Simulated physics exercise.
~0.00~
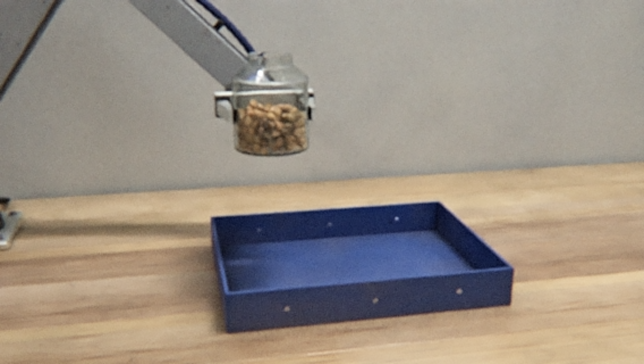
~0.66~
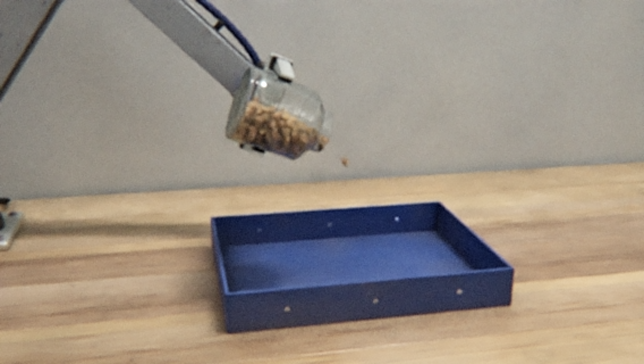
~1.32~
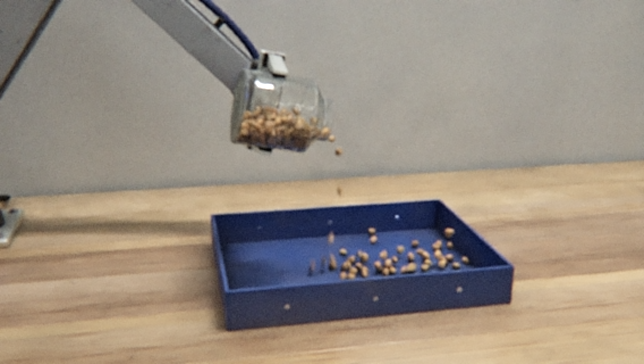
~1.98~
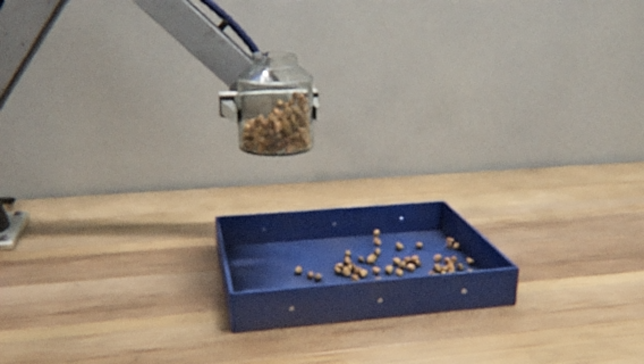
On a wooden tabletop against a grey wall, a mechanical arm tipped a clear jar of dried beans to the right over a blue tray, spilled some into it, then turned the jar upright again with plenty of beans still inside.
